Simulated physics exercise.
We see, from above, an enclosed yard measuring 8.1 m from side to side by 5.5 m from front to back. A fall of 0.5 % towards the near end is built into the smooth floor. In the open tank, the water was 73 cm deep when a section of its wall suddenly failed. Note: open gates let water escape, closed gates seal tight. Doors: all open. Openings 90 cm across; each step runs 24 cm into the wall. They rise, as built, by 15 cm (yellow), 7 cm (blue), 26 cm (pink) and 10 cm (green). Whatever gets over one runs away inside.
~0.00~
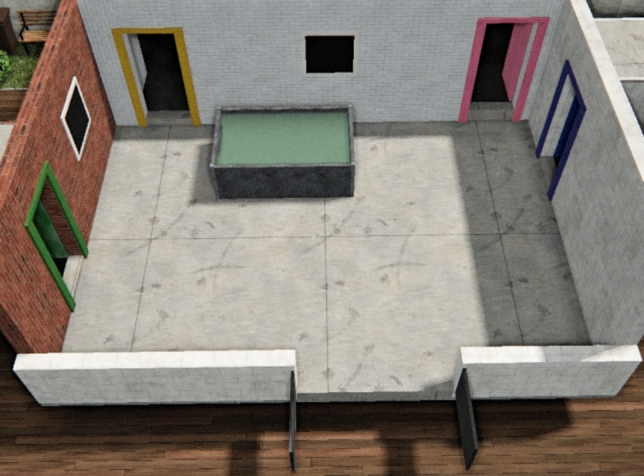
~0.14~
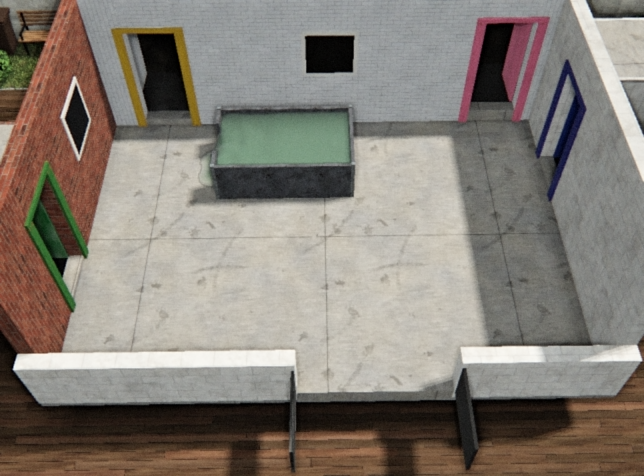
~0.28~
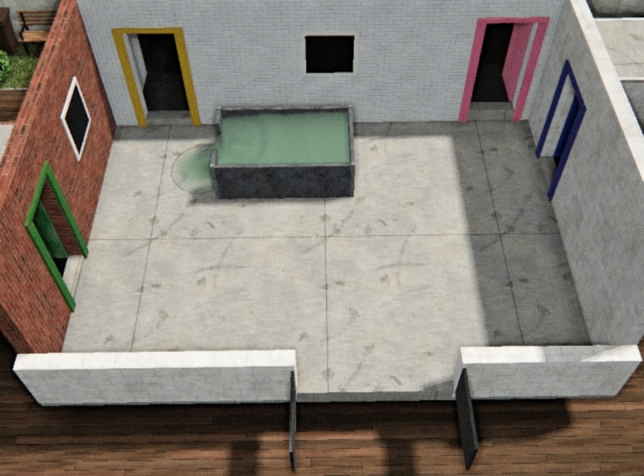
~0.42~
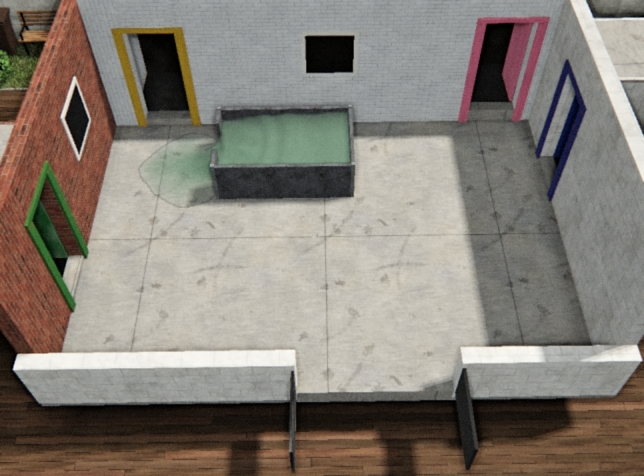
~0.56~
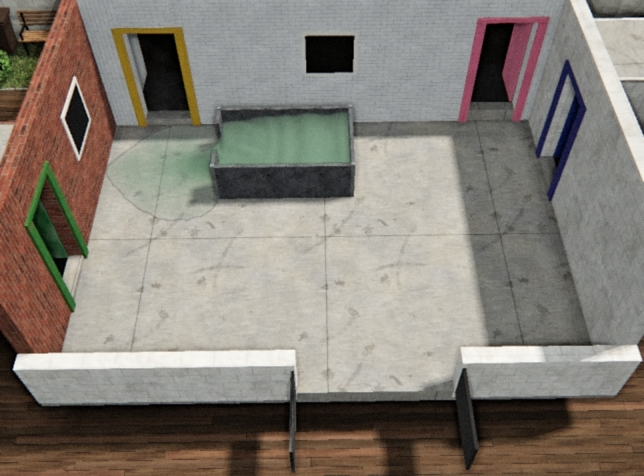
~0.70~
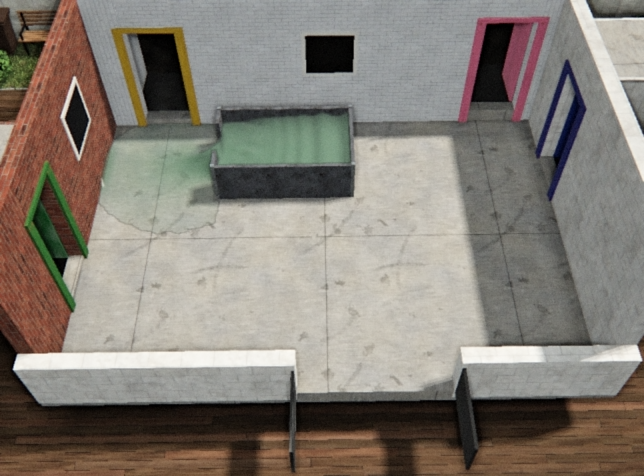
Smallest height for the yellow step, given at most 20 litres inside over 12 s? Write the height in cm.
About 21 cm.
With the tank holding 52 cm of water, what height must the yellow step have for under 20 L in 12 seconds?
Roughly 13.5 cm high.
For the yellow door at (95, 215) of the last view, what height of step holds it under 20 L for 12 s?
You'd want it roughly 21 cm high.
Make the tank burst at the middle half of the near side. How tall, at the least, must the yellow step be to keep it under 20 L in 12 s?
Minimum height: Approx. 6.5 cm.
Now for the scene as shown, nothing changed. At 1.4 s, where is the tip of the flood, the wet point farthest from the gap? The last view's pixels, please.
Roughly at (78, 290) in the last view.
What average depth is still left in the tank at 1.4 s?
Close to 53 cm deep on average.
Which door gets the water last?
Last in order comes the blue door.
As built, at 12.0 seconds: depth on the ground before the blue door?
Depth: Near 6.5 cm.
After 1.4 s water covers 15 % of the floor, deepest (45 cm) near (117, 128); 18 cm at the yellow door, 0 litres in over its 15 cm step.
After 3.0 s water covers 25 % of the floor, deepest (28 cm) near (106, 176); 22 cm at the yellow door, 43 litres in over its 15 cm step.
After 12.0 s water covers 95 % of the floor, deepest (10 cm) near (56, 381); 5 cm at the yellow door, 69 litres in over its 15 cm step.
At the yellow door as built, the water arrived by 0.7 s and peaked near 24 cm at 2.4 s.
With a step of 17.5 cm, 43 litres would have come in within the 12 s; with 24 cm, 9 litres. So under 20 litres takes about 21 cm.
